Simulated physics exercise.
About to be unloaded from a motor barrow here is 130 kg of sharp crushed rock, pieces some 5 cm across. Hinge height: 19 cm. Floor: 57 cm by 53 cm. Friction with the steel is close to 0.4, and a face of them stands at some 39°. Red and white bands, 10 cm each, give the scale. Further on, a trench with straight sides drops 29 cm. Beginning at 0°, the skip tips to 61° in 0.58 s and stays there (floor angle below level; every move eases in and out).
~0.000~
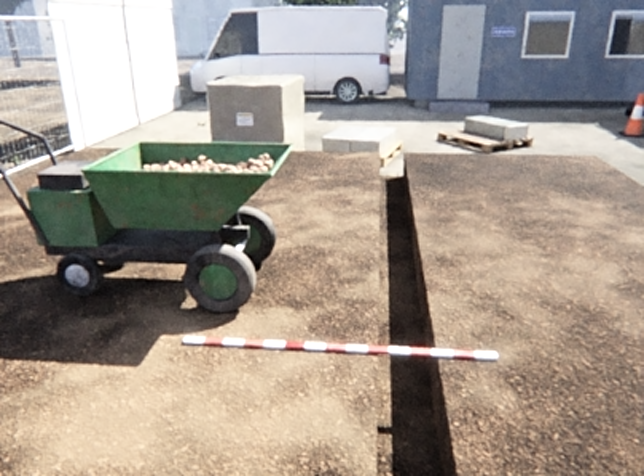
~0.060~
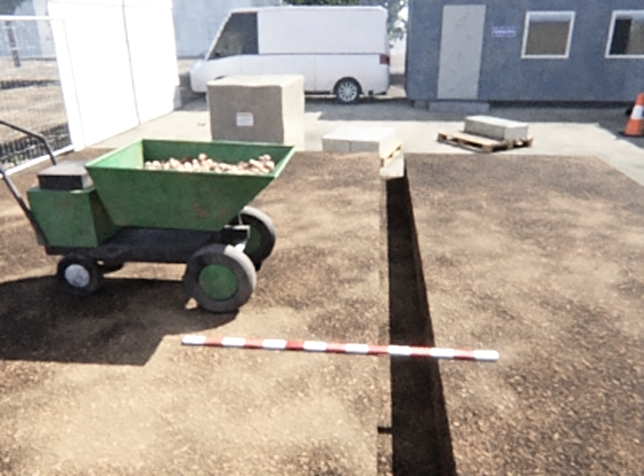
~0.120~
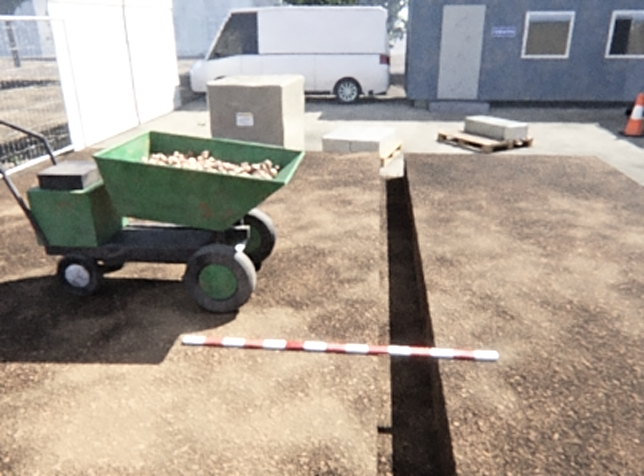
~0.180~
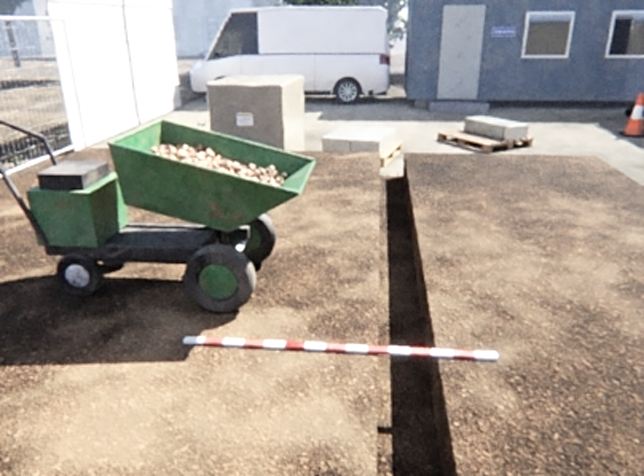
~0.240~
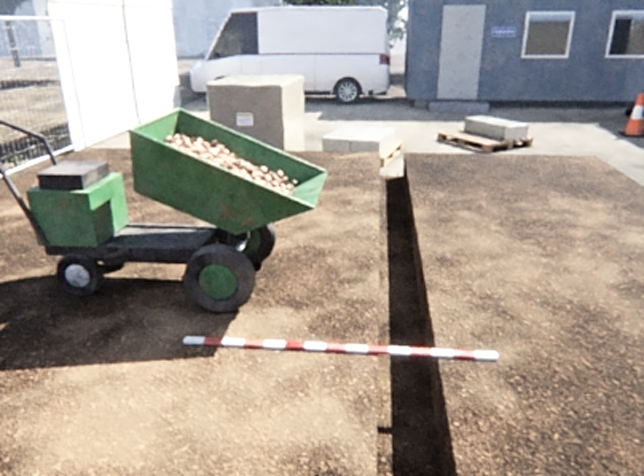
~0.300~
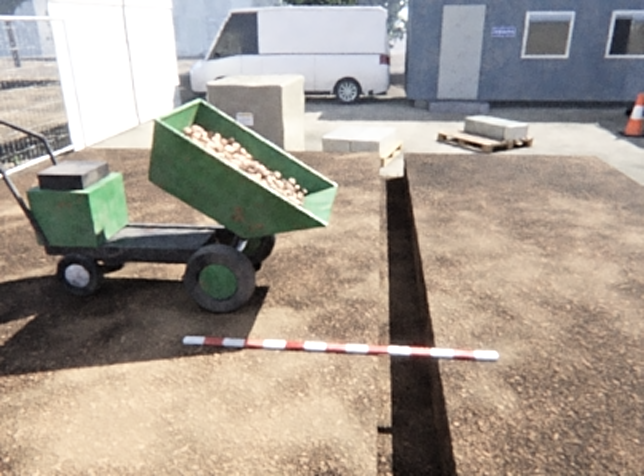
On a sunny dirt yard beside a narrow trench, a green motor barrow stood still while its skip full of stones tilted steadily forward to the right, its back end rising high above the wheels.
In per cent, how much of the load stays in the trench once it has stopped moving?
I would say about 57 per cent.
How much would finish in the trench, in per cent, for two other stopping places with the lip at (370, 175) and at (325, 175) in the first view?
Estimates: 10 % then 45 %.
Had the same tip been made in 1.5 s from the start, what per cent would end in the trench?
About 40%.
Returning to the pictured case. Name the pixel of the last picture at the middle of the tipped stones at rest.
Somewhere around (397, 319) in the last picture.
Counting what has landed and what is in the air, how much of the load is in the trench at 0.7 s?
By that moment, roughly 0 per cent of the load.
After 0.4 s the floor is at 51°; 100 % in the skip; the foremost stones are at (318, 240).
After 0.7 s the floor is at 61°; 95 % in the skip, 5 % short of the trench; the foremost stones are at (378, 276).
After 1.0 s the floor is at 61°; 47 % in the skip, 12 % short of the trench, 40 % in the trench, 1 % past the trench; the foremost stones are at (453, 293).
After 3.0 s the floor is at 61°; 25 % in the skip, 17 % short of the trench, 57 % in the trench, 1 % past the trench; the foremost stones are at (508, 301).
